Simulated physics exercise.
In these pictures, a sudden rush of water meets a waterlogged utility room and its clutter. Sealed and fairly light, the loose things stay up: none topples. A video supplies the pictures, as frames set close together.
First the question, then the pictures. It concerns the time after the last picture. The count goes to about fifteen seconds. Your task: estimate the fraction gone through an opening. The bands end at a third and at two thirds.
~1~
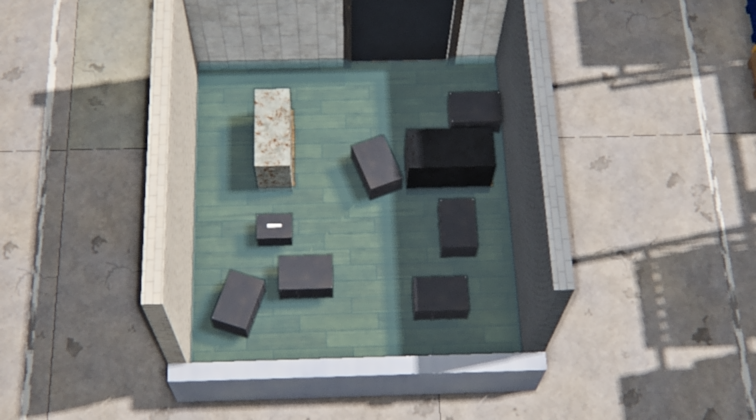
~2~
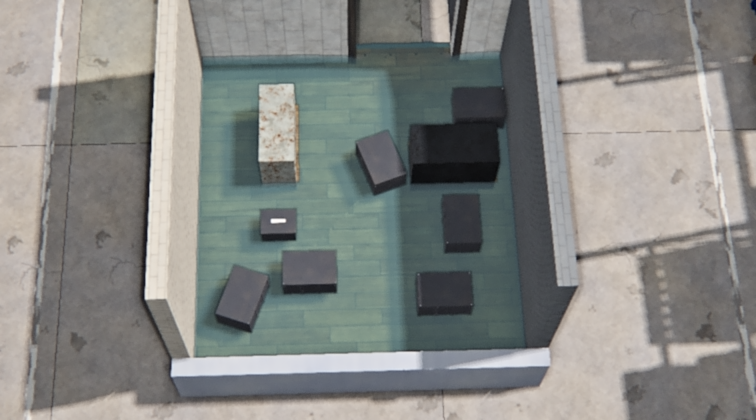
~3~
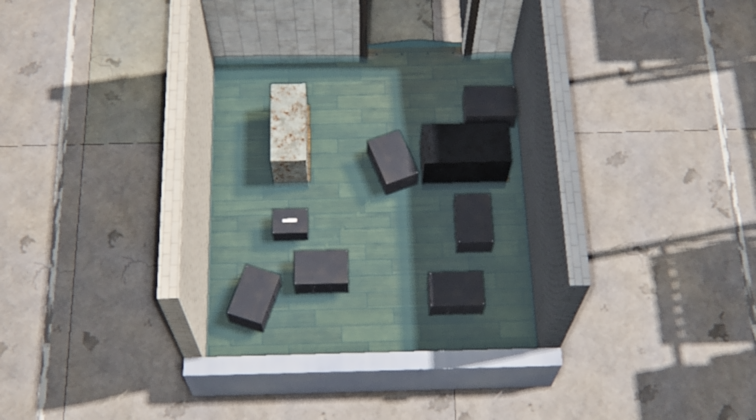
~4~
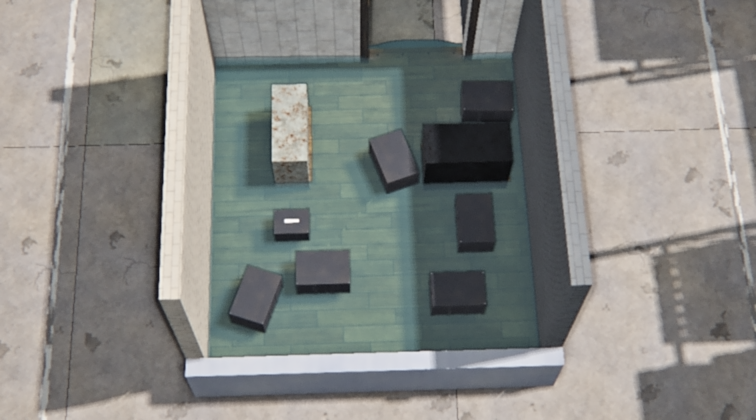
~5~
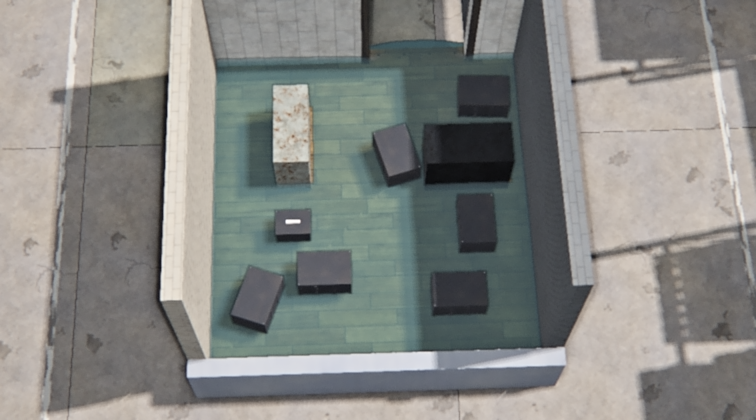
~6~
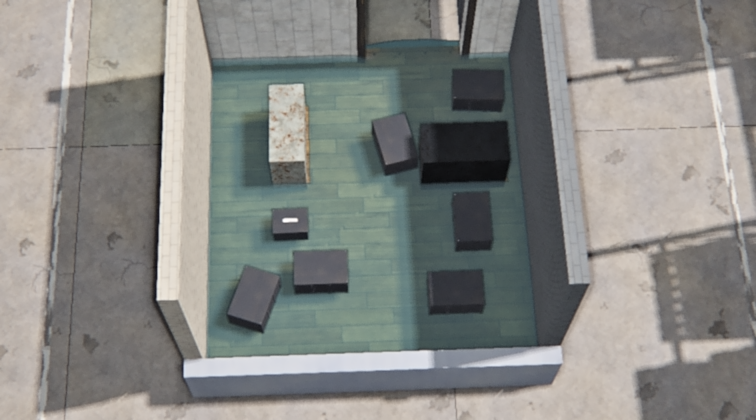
My guess is that a middling share is carried off, one to two thirds.
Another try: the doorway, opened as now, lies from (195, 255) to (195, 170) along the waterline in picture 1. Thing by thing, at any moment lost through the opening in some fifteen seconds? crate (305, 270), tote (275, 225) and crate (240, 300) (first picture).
The first exits, the second exits, the third exits.
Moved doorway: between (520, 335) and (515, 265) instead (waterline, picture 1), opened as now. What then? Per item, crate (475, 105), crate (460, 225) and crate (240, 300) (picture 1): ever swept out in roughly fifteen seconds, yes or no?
Lab note - object 1: Retained; object 2: Escaped; object 3: Retained.
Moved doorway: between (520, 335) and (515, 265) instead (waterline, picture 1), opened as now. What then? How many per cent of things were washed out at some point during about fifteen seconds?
Near 60 in a hundred.
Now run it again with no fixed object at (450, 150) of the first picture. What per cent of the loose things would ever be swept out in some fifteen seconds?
Near 60 in a hundred.
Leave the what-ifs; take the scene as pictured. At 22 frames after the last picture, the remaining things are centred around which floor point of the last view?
Close to (382, 198).
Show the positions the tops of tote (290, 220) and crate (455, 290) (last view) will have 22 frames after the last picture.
Estimated positions: (389, 57); (444, 243).
A moment on, 0 of 7 are out; 7 afloat.
Next, 1 of 7 are out; 6 afloat.
Later, 2 of 7 are out; 5 afloat.
In the end, 3 of 7 are out; 4 afloat.
